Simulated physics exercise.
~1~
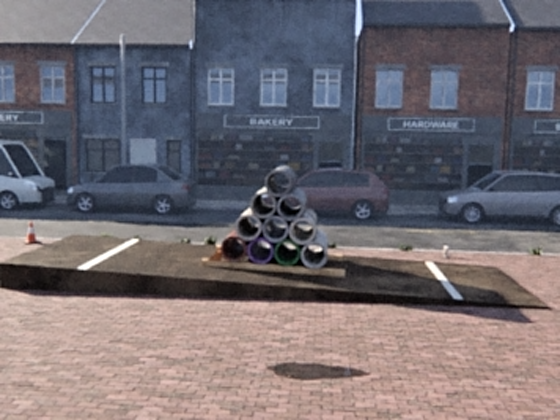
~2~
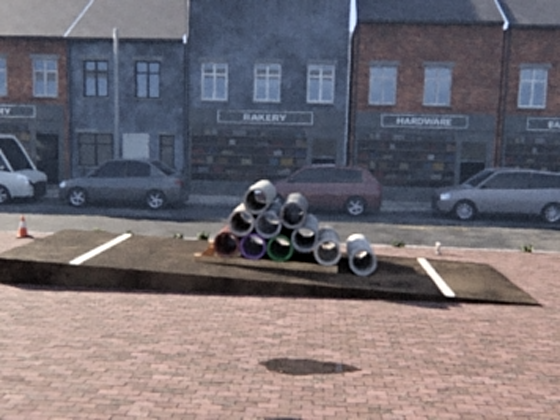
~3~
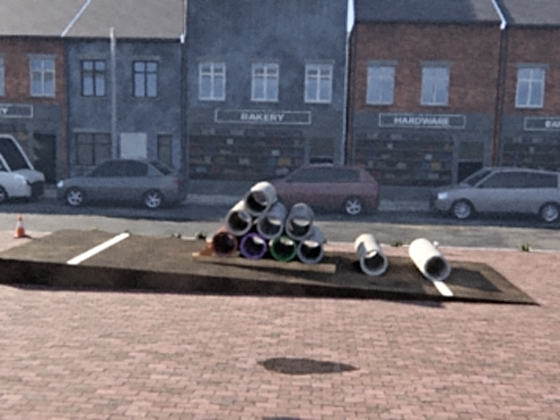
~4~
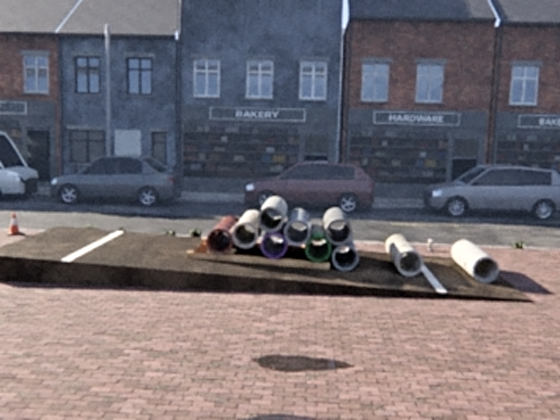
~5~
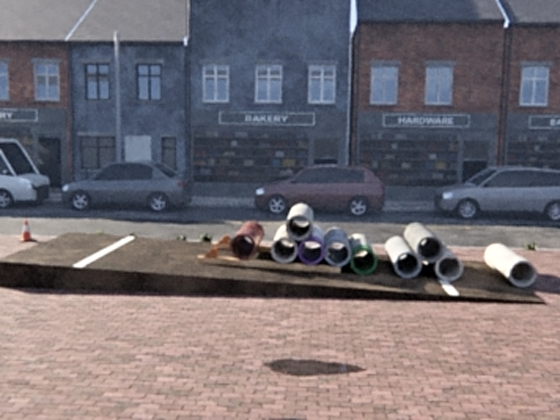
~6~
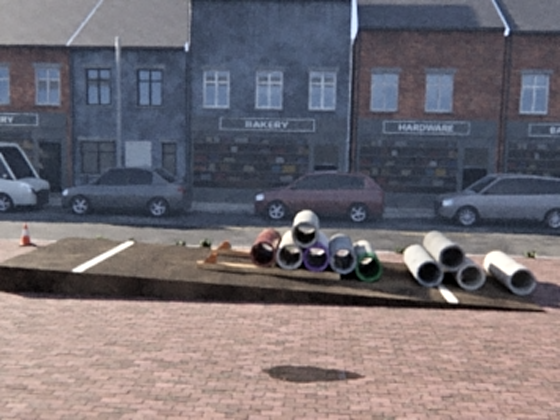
Concrete pipes sit in a neat pyramid on low timbers, on a dark soil pad between two white lines, with a bakery, a hardware shop and parked cars behind. The stack gives way on its right side, and pipes drop and roll toward the right-hand line. One rolls past it while the rest of the pile sags and spreads after it. The green pipe rolls right off the timbers, and the purple one shifts right with its neighbours. At the end three pipes lie beyond the right line, green rests short of it, and purple remains on the timbers.
